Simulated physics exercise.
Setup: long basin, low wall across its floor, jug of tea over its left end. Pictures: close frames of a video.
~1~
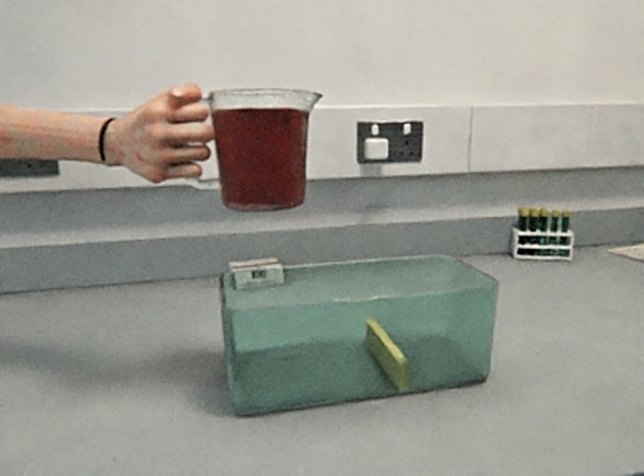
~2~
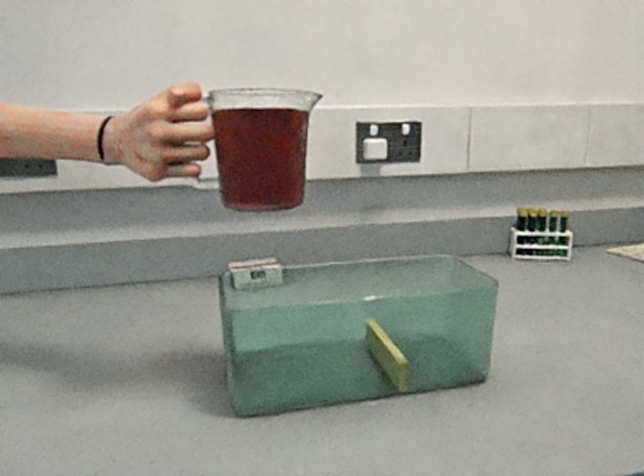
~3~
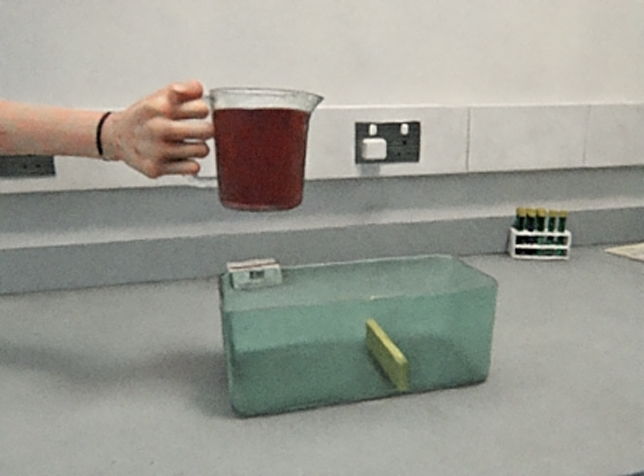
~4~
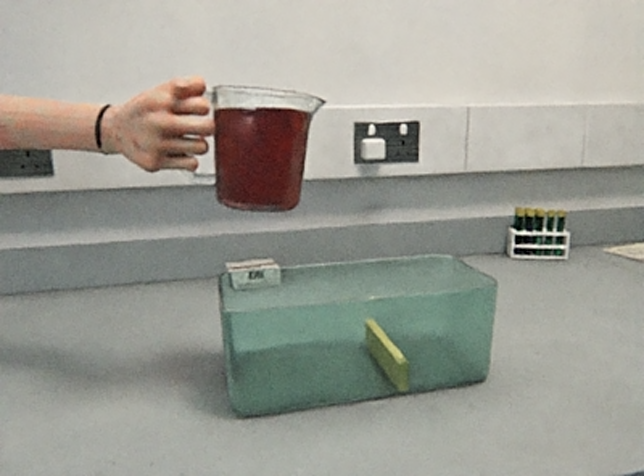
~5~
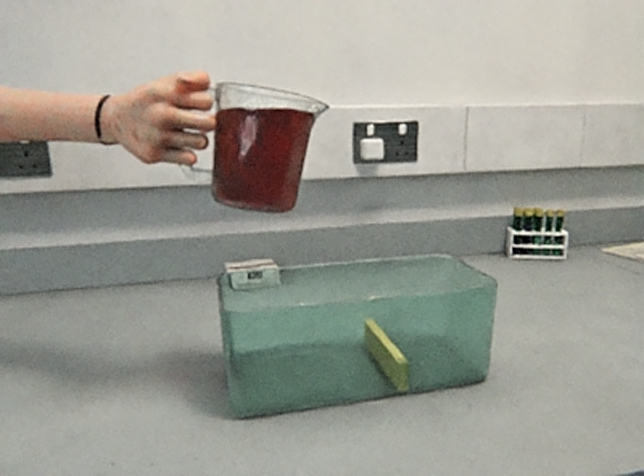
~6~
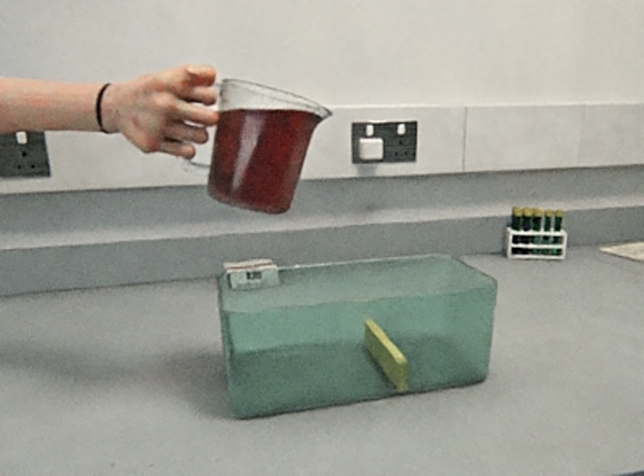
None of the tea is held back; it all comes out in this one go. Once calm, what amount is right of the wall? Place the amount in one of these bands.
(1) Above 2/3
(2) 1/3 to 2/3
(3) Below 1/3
The answer is 2.
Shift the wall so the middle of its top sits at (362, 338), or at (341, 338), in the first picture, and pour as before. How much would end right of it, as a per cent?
It would come to roughly 80 per cent the first time and roughly 95 per cent the second.
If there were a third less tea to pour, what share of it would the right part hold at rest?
That works out to some 20 %.
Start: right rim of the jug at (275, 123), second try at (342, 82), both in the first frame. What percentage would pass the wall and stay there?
Close to 10 in a hundred, and close to 70 in a hundred.
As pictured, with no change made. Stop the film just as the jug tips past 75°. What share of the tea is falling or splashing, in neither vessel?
20 per cent.
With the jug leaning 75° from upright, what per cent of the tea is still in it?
About 75 %.
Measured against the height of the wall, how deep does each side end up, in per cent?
Left 40 per cent, right 70.
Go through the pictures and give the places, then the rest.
In the first picture, it leans 0°; its right rim is at (323, 94); the tea meets the walls at (213, 112) and (306, 110); the long basin's rim runs from (221, 292) to (474, 269); the wall's top is at (385, 339).
In the second picture, it leans 1°; its right rim is at (323, 95); the tea meets the walls at (213, 111) and (306, 111).
In the third picture, it leans 3°; its right rim is at (324, 97); the tea meets the walls at (214, 111) and (307, 112).
In the fourth picture, it leans 6°; its right rim is at (327, 101); the tea meets the walls at (215, 110) and (309, 112).
In the fifth picture, it leans 10°; its right rim is at (329, 106); the tea meets the walls at (217, 111) and (312, 113).
In the sixth picture, it leans 16°; its right rim is at (333, 113); the tea meets the walls at (219, 114) and (318, 114).
A moment on, the jug is tipped on its side and 73 per cent is still to pour, 1 is left of the wall and 6 right of it.
Next, the jug is tipped right over and 17 per cent is still to pour, 22 is left of the wall and 41 right of it.
Then the jug is tipped right over and 0 per cent is still to pour, 50 is left of the wall and 47 right of it.
Later the jug is tipped right over and 0 per cent is still to pour, 51 is left of the wall and 48 right of it.
At rest 51 per cent lies left of the wall, 48 right of it and 1 outside.
